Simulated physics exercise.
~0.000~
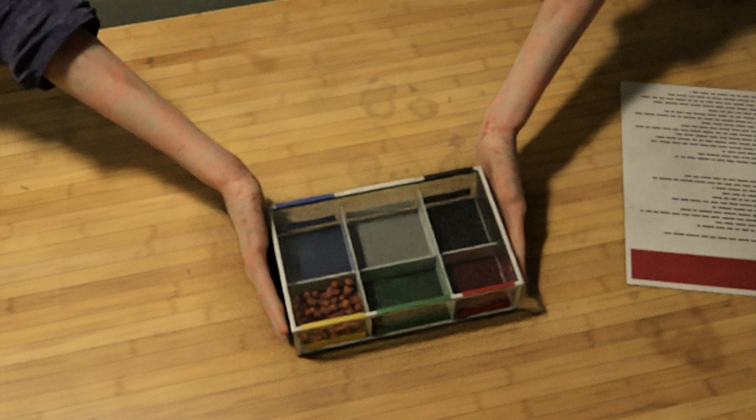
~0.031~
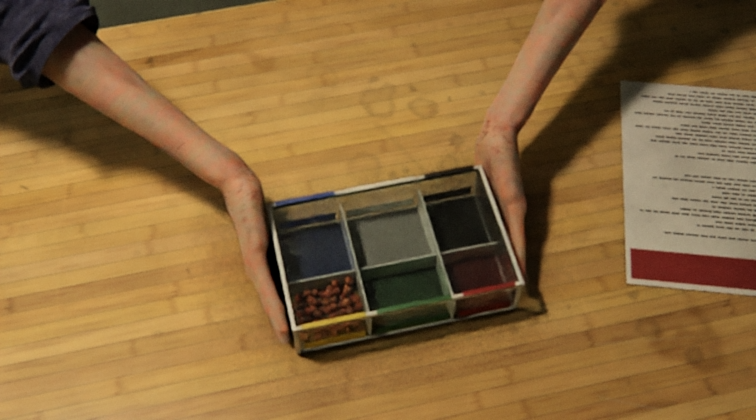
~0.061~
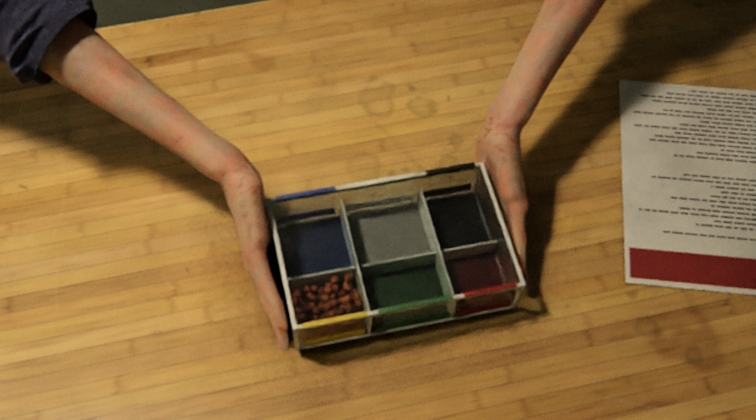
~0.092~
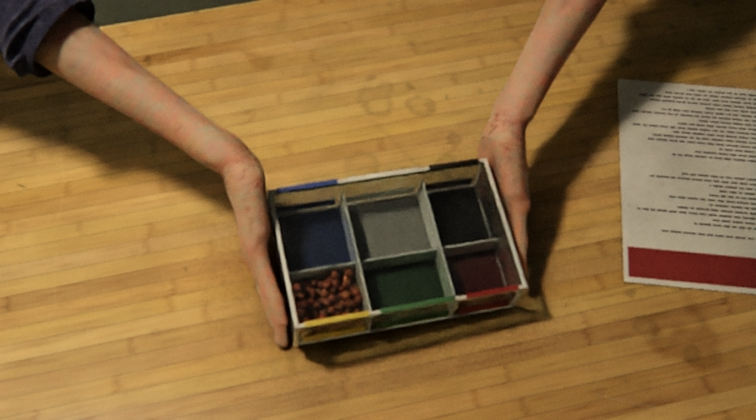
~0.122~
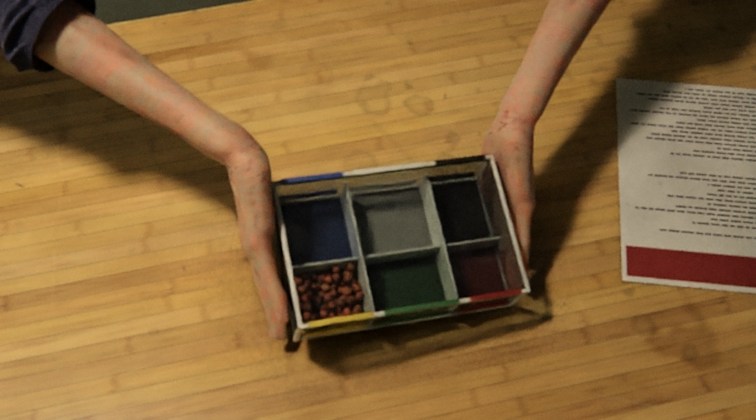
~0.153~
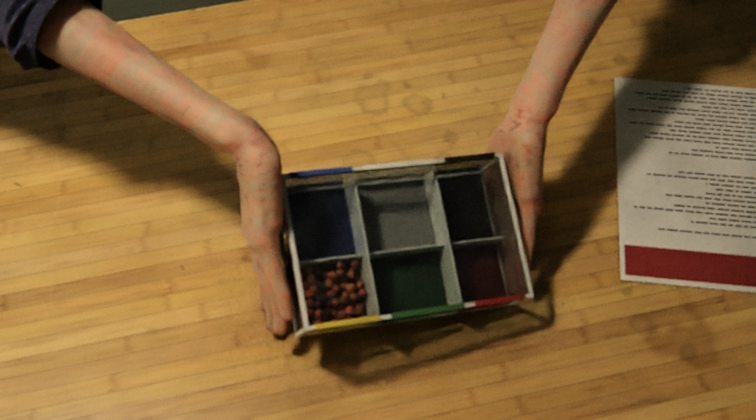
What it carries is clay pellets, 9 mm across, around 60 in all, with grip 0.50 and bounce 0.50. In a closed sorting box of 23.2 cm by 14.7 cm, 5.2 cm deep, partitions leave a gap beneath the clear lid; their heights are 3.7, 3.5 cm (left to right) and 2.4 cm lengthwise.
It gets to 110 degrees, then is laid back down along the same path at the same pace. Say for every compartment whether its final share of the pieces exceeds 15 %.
Red: Does not exceed, blue: Does not exceed, green: Does not exceed, yellow: Exceeds, white: Does not exceed, black: Does not exceed.
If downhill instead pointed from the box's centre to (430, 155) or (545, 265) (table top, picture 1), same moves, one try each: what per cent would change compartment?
Approximately 100 percent, then 35 percent.
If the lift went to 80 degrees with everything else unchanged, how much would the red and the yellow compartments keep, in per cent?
In per cent, red gets 0, yellow gets 95.
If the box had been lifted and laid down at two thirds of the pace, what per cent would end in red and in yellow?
Result in per cent: Red 5; yellow 90.
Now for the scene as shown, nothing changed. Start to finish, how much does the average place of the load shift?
2.5 cm.
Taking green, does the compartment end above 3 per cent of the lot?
Green: It does.
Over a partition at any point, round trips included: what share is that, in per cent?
Estimate: Some 15 per cent.
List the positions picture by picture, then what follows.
In the first picture, box tilt 0 degrees, front corners at (296, 329) and (519, 282); yellow 100 %.
In the second picture, box tilt 1 degrees, front corners at (296, 328) and (520, 282).
In the third picture, box tilt 4 degrees, front corners at (297, 326) and (521, 283), lowest corner right front.
In the fourth picture, box tilt 9 degrees, front corners at (298, 325) and (523, 286), lowest corner right front.
In the fifth picture, box tilt 16 degrees, front corners at (302, 325) and (525, 289), lowest corner right front.
In the sixth picture, box tilt 24 degrees, front corners at (308, 326) and (529, 294), lowest corner right front; yellow 100 %. Its pace works out near 260 degrees a second.
After 0.58 s, tilt 109 degrees; green 10 %, yellow 90 %.
After 0.86 s, tilt 45 degrees; red 5 %, green 10 %, yellow 85 %.
Then, at 1.24 s, tilt 0 degrees; red 5 %, green 10 %, yellow 85 %.
By 1.5 s all is still; red 5 %, blue 0 %, green 10 %, yellow 85 %, white 0 %, black 0 %.
